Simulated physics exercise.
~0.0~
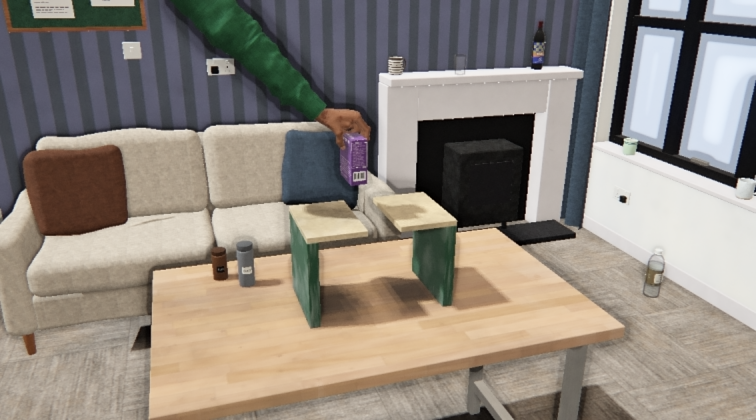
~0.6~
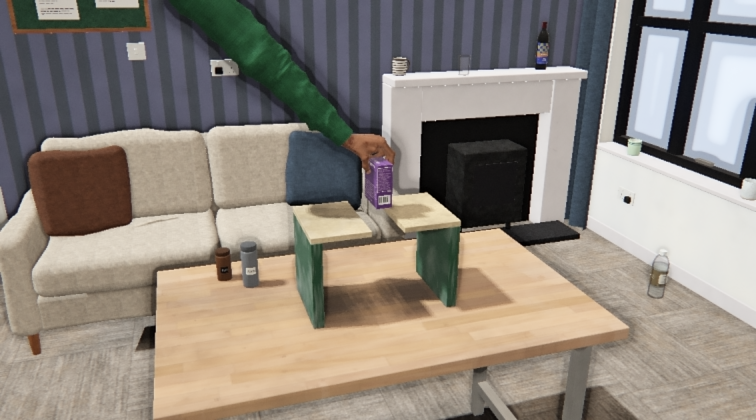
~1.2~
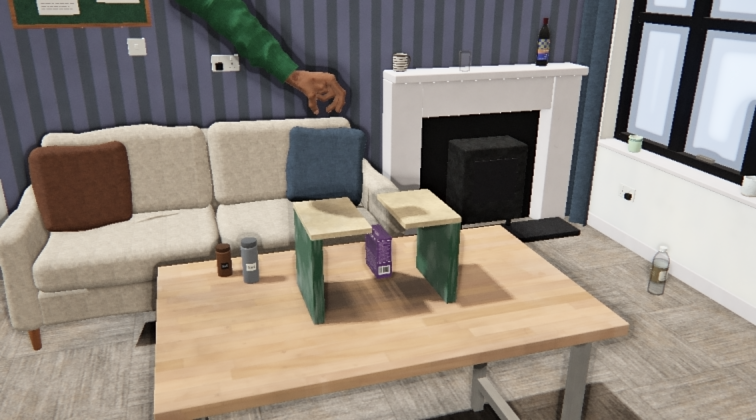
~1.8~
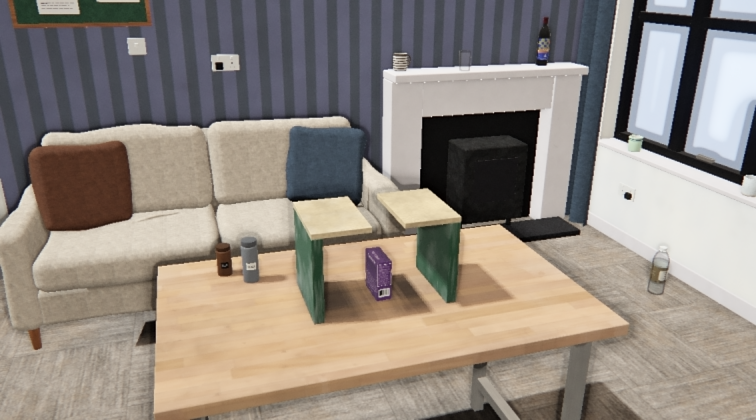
In a living room with a pale sofa and a white fireplace, a wooden table holds a stand made of two separate green-sided ledges with a gap between their pale tops. A hand in a green sleeve holds a small purple packet upright above the stand, while a brown shaker and a grey shaker sit to the left. The hand moves the packet right and down toward the gap, then lets go and draws back. The packet drops between the ledges without being stopped. It ends upright on the tabletop between the green supports, with both shakers still in place.
